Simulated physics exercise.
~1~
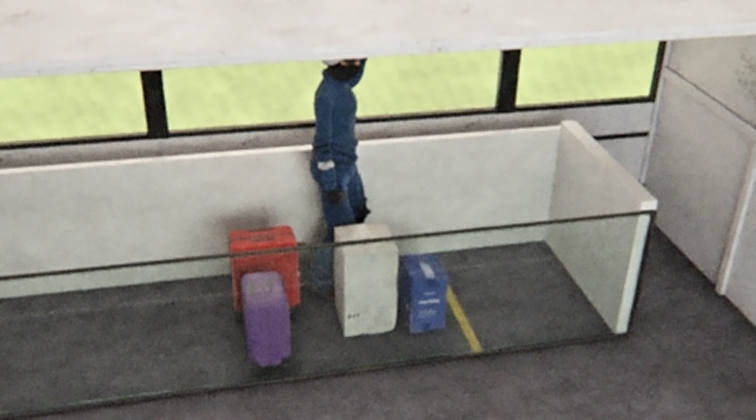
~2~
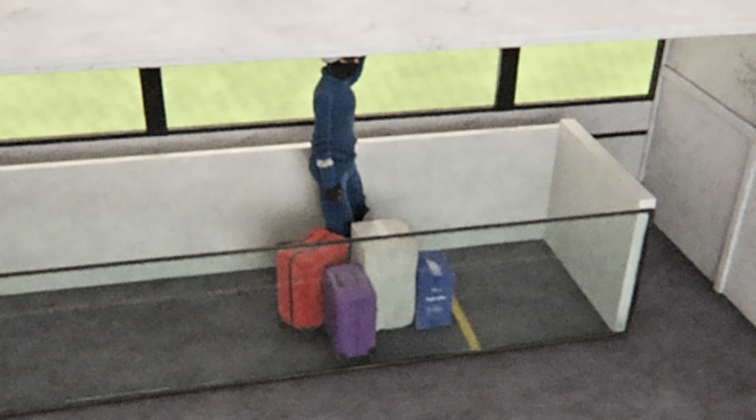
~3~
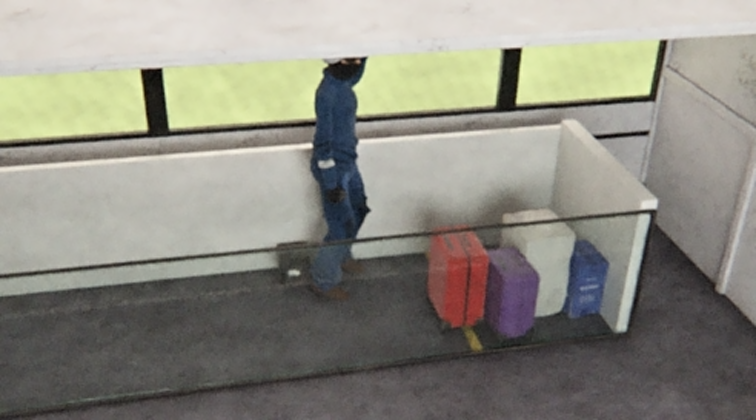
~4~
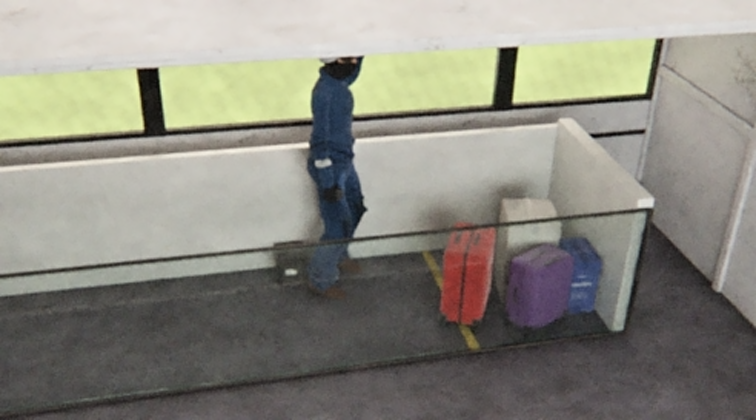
A person in dark blue stands beside the back wall of a tram's glass-fronted luggage bay, seen from above at an angle. Near their feet, a large red case and a small purple case stand left of a tall white bag and a blue pack, with a yellow floor line to the right. The luggage slides right while the person stays put, uncovering a small black tub by the wall. All four pieces cross the line and gather near the right end. The purple case shifts a little farther, ending upright before the white bag, while the tub remains left of the line.
